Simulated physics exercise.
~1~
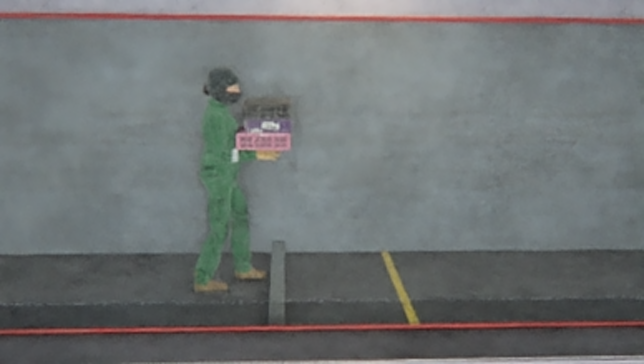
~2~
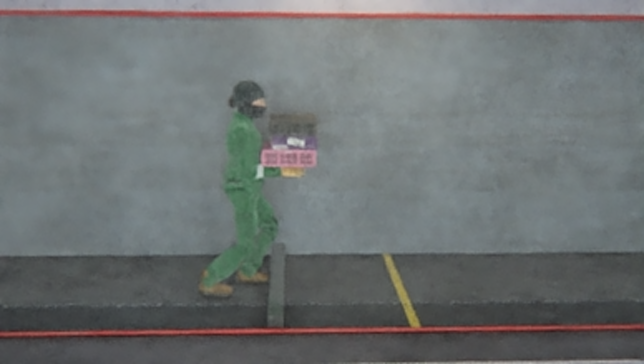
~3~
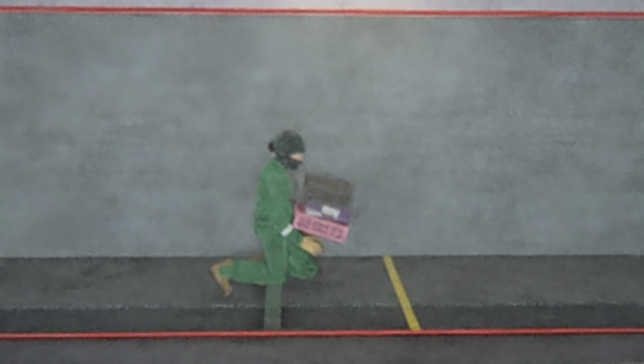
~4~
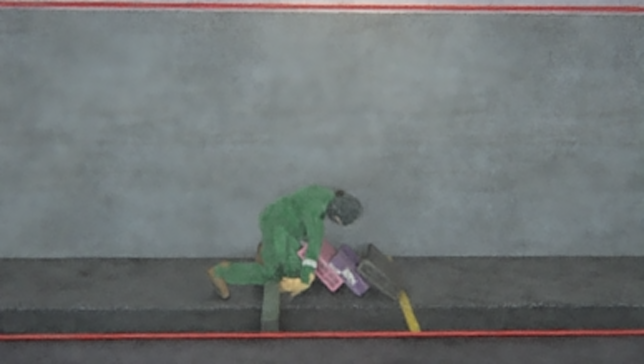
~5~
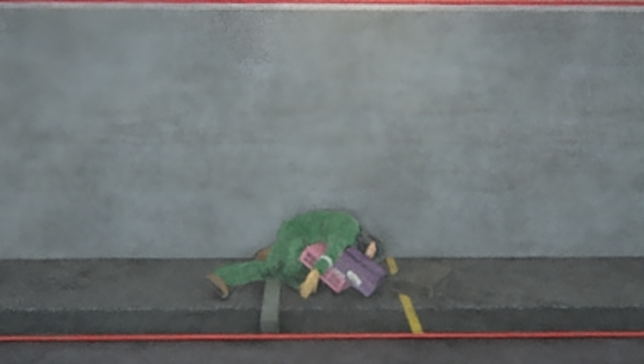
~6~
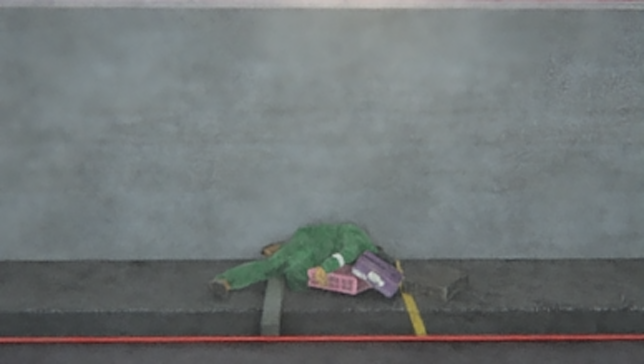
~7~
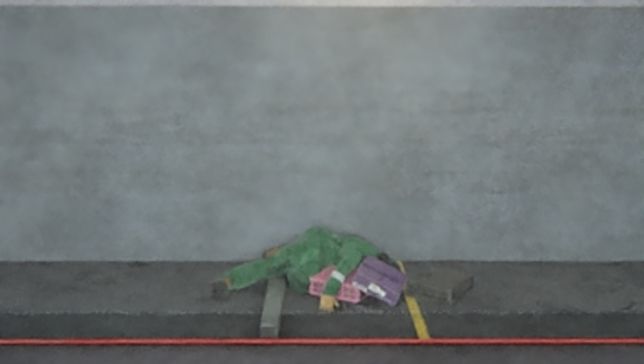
We see a courier in green carrying stacked crates and a parcel pitch forward over a low rail, dropping to the knees and collapsing onto the load, which spills rightward; the black crate ends beyond the yellow line, while the pink crate, purple parcel and courier's head stop short.
